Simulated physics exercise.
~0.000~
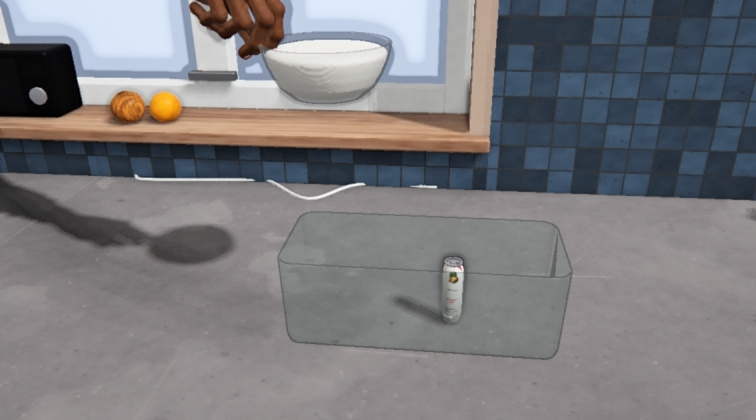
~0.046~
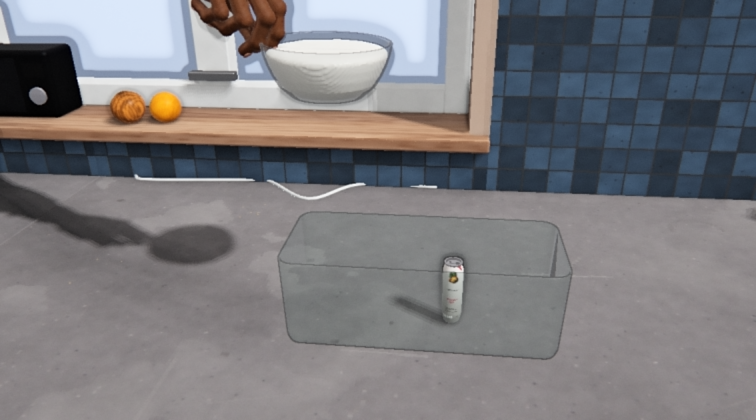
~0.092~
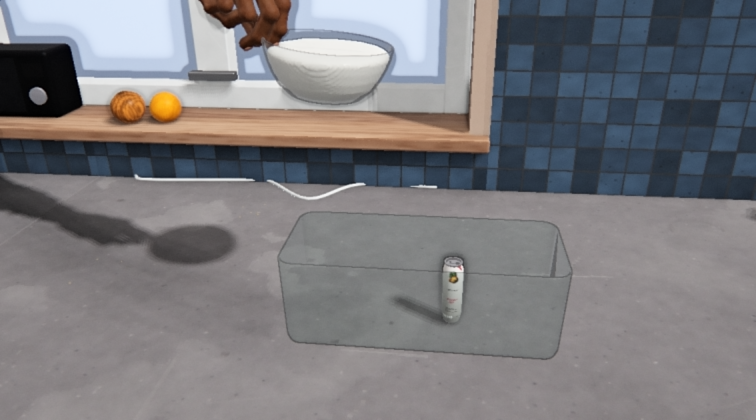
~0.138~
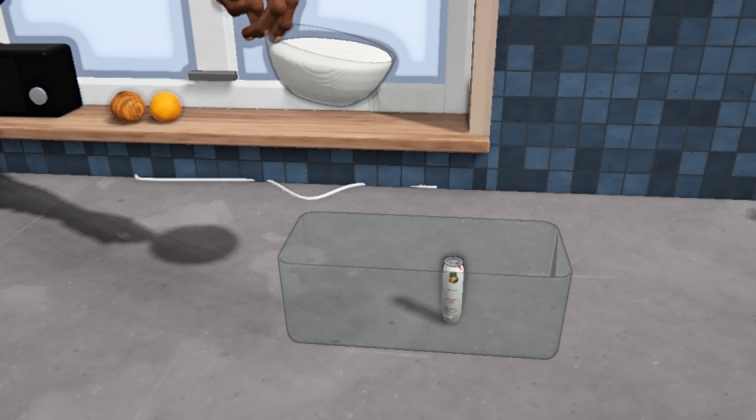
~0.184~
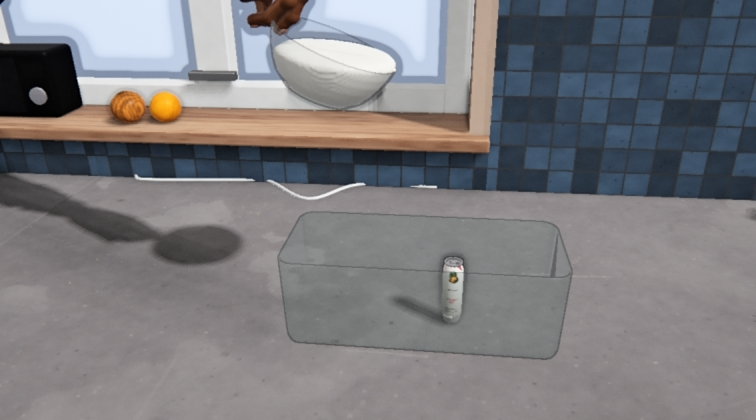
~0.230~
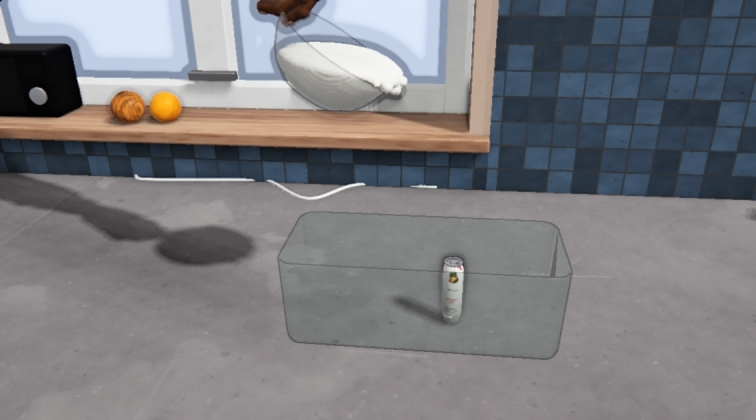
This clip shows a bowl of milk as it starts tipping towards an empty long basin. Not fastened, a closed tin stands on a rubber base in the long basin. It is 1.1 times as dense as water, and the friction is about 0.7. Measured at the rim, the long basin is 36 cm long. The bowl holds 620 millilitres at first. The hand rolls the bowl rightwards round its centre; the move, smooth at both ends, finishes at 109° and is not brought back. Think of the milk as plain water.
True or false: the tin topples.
True.
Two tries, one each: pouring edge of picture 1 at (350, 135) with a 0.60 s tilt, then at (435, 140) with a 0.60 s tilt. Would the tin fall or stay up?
Try 1: Still standing; try 2: Still standing.
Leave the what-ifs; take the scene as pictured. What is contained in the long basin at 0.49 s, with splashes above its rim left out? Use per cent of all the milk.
Near 32 in a hundred.
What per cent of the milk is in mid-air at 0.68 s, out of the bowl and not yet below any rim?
Something like 4 per cent of the total.
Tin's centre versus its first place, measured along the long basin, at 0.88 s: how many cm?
Its middle sits about 4 cm from the start.
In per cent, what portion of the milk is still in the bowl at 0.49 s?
I reckon about 5 in a hundred is still held.
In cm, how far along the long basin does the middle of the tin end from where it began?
The middle of the tin ends some 7.5 cm along the basin.
Then, 0.49 s in, the tilt is 100° and 5 per cent is still to pour; the tin stands where it began.
Then, 0.68 s in, the tilt is 109° and 0 per cent is still to pour; the tin stands 2 cm from where it began.
Then, 0.88 s in, the tilt is 109° and 0 per cent is still to pour; the tin leans 34°.
Then, 1.10 s in, the tilt is 109° and 0 per cent is still to pour; the tin lies on its side.
Finally, the tin lies on its side.
